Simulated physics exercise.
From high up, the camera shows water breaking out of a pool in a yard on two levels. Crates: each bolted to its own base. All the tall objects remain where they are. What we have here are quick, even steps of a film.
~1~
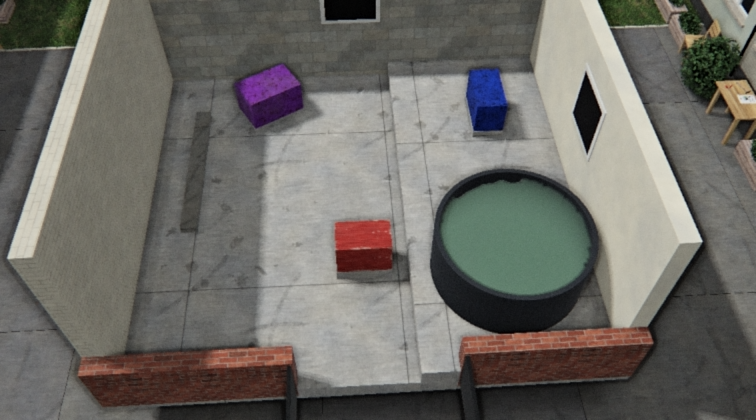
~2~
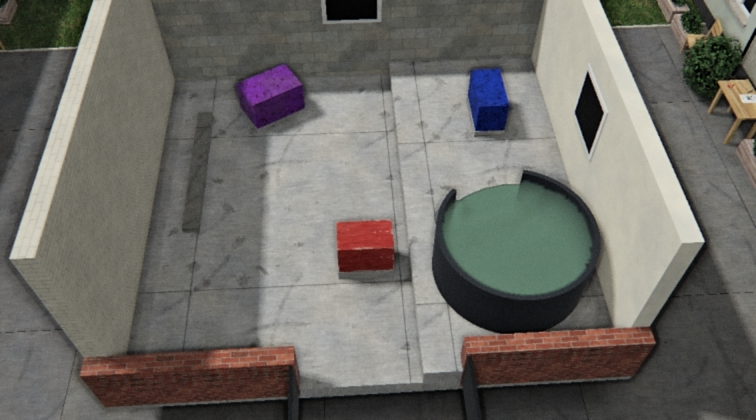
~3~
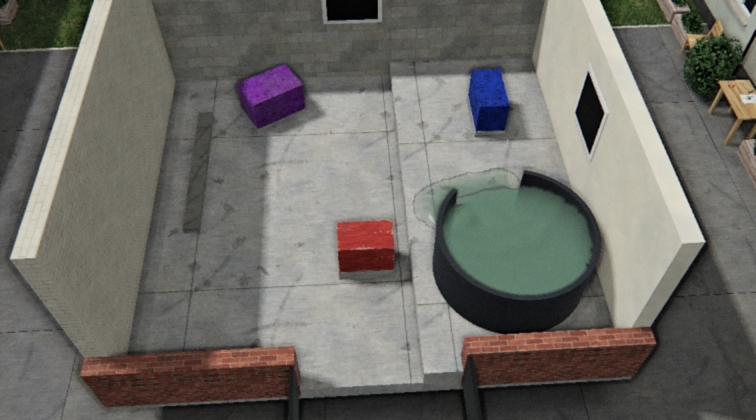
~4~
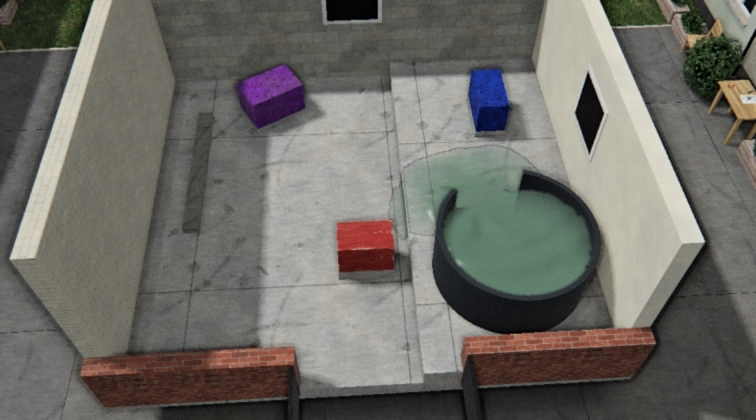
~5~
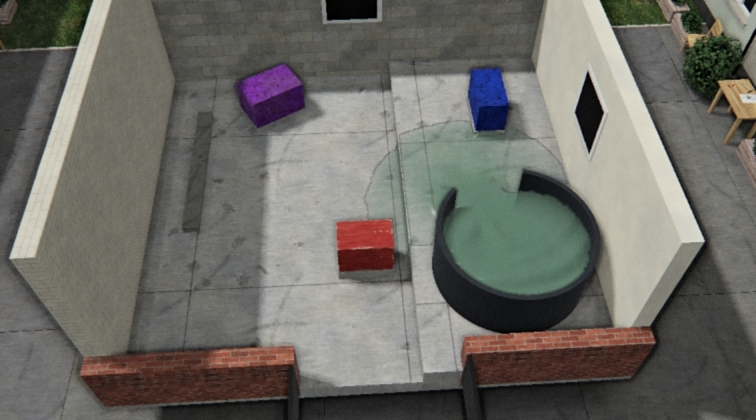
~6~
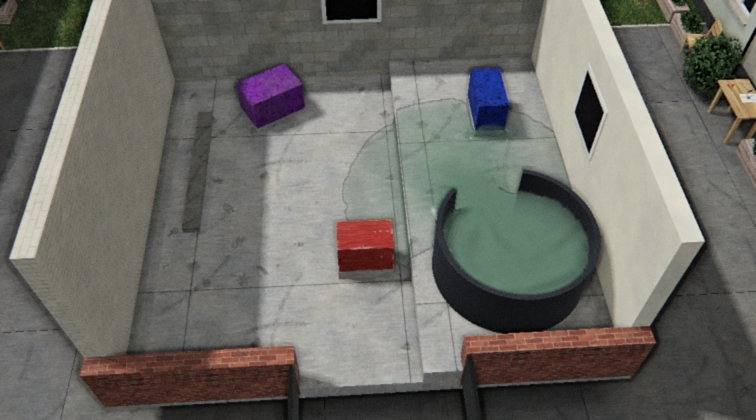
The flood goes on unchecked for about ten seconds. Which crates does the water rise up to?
The purple crate doesn't remain clear of the water all along. The red crate remains clear of the water all along. The blue crate doesn't remain clear of the water all along.
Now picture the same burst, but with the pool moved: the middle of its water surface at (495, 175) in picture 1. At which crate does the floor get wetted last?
It is the red one.
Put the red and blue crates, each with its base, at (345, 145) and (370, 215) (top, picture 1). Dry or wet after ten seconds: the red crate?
Red crate gets wet.
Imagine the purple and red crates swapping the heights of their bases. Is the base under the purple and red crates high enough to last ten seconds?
Result - purple: Hit; red: Hit.
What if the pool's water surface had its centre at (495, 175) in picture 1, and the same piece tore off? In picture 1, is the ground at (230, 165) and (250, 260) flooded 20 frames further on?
The first spot is inundated and the second is not reached.
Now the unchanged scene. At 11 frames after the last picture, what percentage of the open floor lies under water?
About 50 per cent.
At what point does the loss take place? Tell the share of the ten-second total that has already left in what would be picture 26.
Near 0 in a hundred, I reckon.
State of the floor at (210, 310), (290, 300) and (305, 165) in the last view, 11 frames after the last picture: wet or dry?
First spared, second spared, third inundated.
A moment on, water covers 40 % of the floor; the purple crate water round its plinth, the red crate water round its plinth, the blue crate water round its plinth.
Next, water covers 50 % of the floor; the purple crate water round its plinth, the red crate water round its plinth, the blue crate water round its plinth.
Then, water covers 60 % of the floor; the purple crate water round its plinth, the red crate water round its plinth, the blue crate water round its plinth.
Later, water covers 85 % of the floor; the purple crate water round its plinth, the red crate water round its plinth, the blue crate water round its plinth.
In the end, water covers 95 % of the floor; the purple crate was topped, the red crate stayed above the water, the blue crate was topped.
